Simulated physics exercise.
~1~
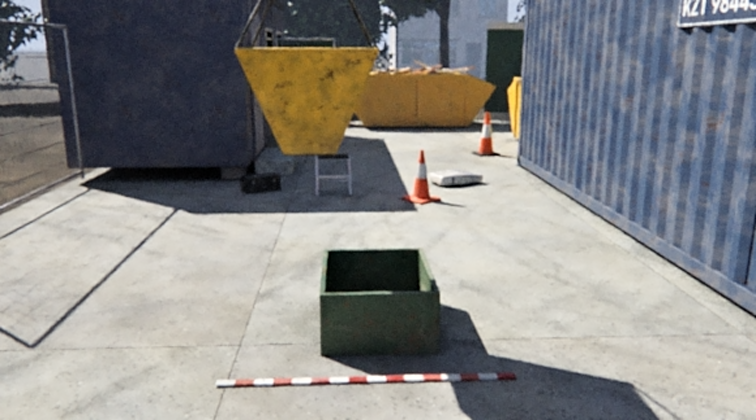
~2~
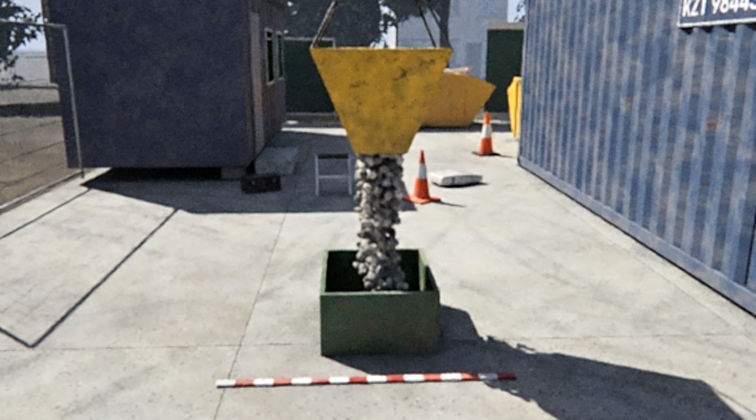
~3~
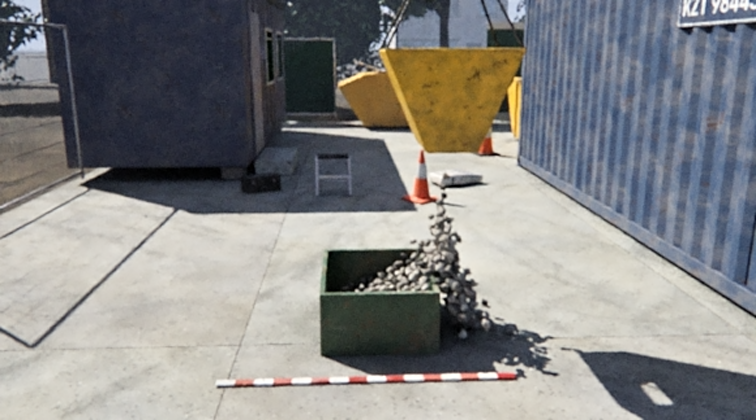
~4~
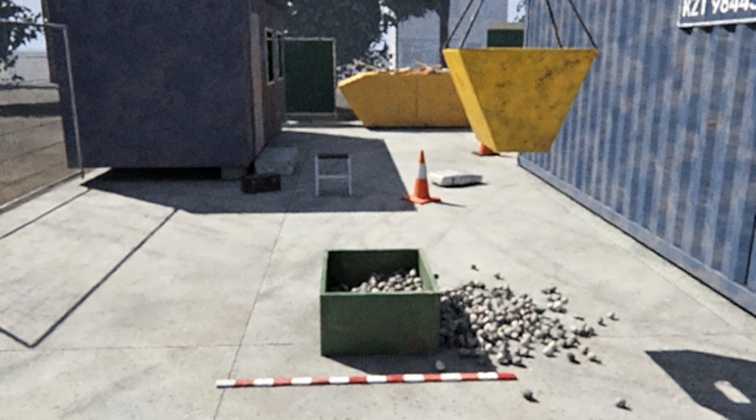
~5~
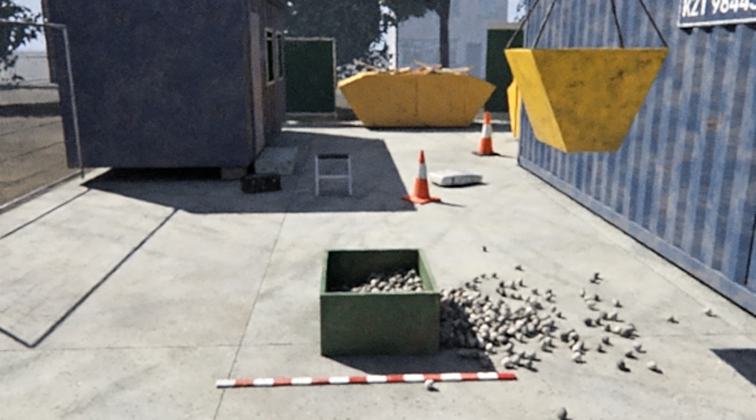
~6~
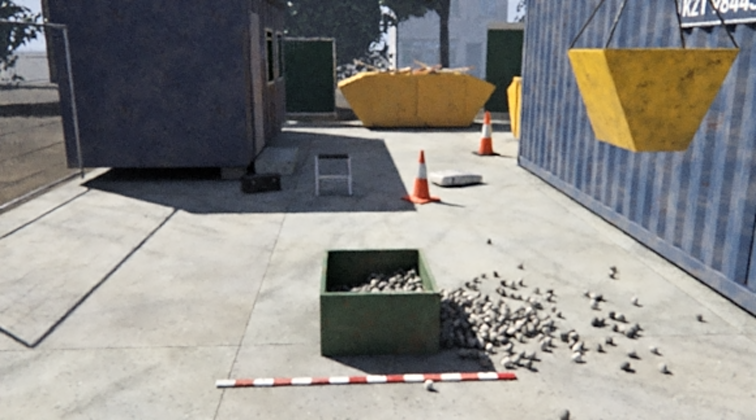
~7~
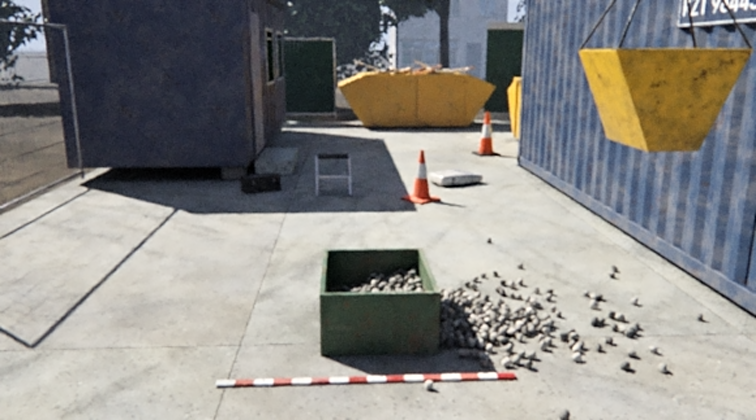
To begin with, a yellow hopper hangs from a crane above a concrete yard, just left of an empty green bin, with a red-and-white striped staff lying in front. The hopper moves right, and a column of grey rounded stones pours from its bottom into the bin. As it keeps travelling right, the last of the stream falls over the bin's right edge. Stones spill onto the ground there, scattering and rolling outward. The empty hopper carries on toward the blue container and slows. Finally, most stones rest in the bin, with a smaller share strewn to its right.
